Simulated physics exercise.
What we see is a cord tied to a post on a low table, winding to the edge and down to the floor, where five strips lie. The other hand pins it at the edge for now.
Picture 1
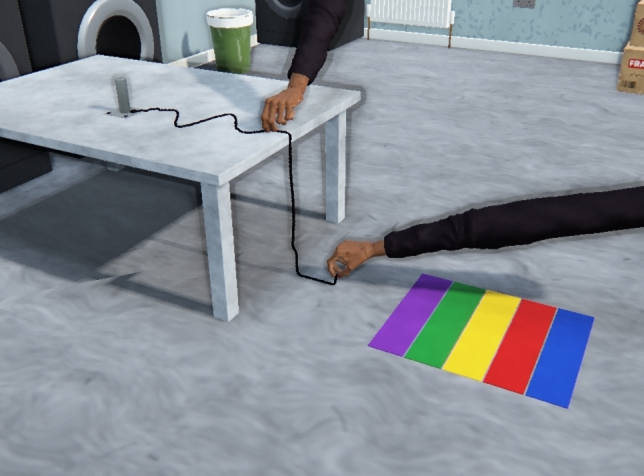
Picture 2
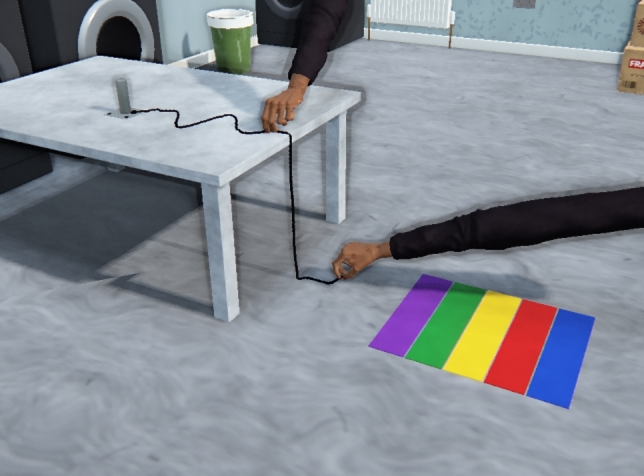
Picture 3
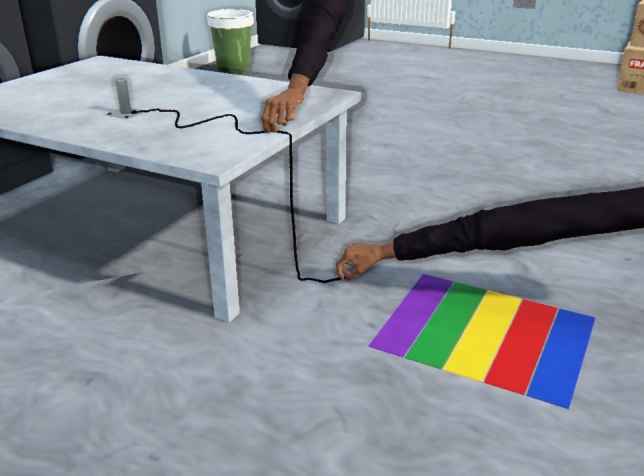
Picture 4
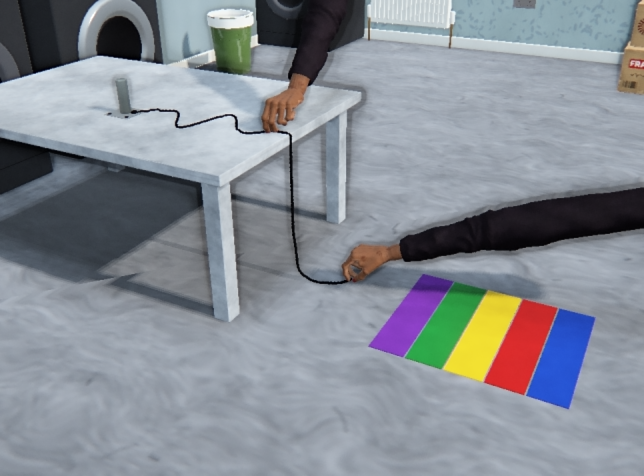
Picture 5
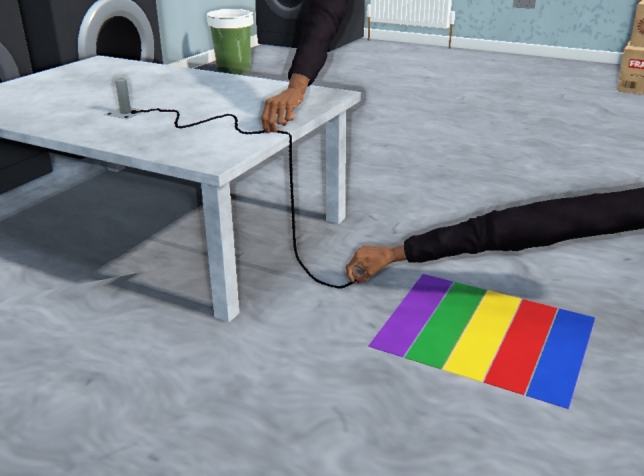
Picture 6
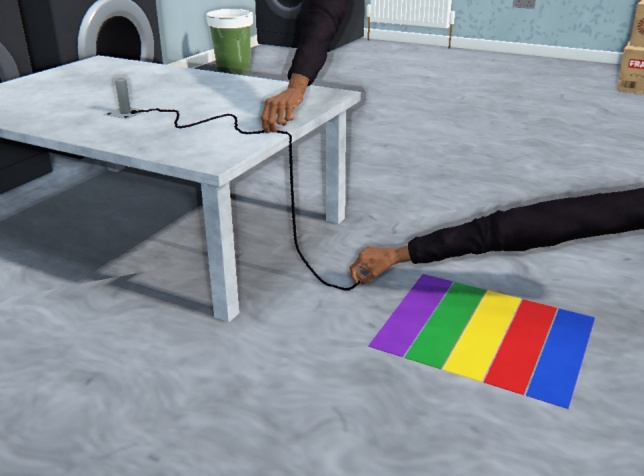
A hand near the floor slid slowly a short way to the right, drawing out the cord's loose end beside five coloured strips, while another hand pinned the cord at the table's edge.
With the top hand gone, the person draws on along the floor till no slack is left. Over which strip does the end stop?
Over blue.
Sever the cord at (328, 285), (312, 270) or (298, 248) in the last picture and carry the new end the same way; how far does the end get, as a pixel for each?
Near (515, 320), (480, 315) and (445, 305).
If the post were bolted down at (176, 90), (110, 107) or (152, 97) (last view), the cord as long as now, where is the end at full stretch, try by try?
In that order: (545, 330), (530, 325) and (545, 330).
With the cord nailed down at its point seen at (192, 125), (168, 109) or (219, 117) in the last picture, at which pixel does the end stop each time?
Near (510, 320), (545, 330) and (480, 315).
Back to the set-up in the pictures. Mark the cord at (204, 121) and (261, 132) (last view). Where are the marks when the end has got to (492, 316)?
Near (245, 131) and (303, 204).
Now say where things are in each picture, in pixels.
End (337, 274); purple (395, 336); green (432, 347); yellow (470, 358); red (510, 371); blue (553, 383), in the first picture.
End (342, 276); cord through (160, 111) (186, 127) (237, 121) (278, 132) (292, 196) (296, 266), in the second picture.
End (346, 277), in the third picture.
End (352, 279); cord through (160, 111) (187, 127) (237, 121) (278, 132) (292, 196) (298, 266), in the fourth picture.
End (355, 280), in the fifth picture.
End (360, 281); cord through (160, 111) (186, 126) (236, 121) (278, 132) (292, 196) (308, 265), in the sixth picture.
A little later, end near (491, 316); over yellow.
Next, end near (537, 329); over red.
When it is tight, end near (564, 336); over blue. The end stops over the blue strip.
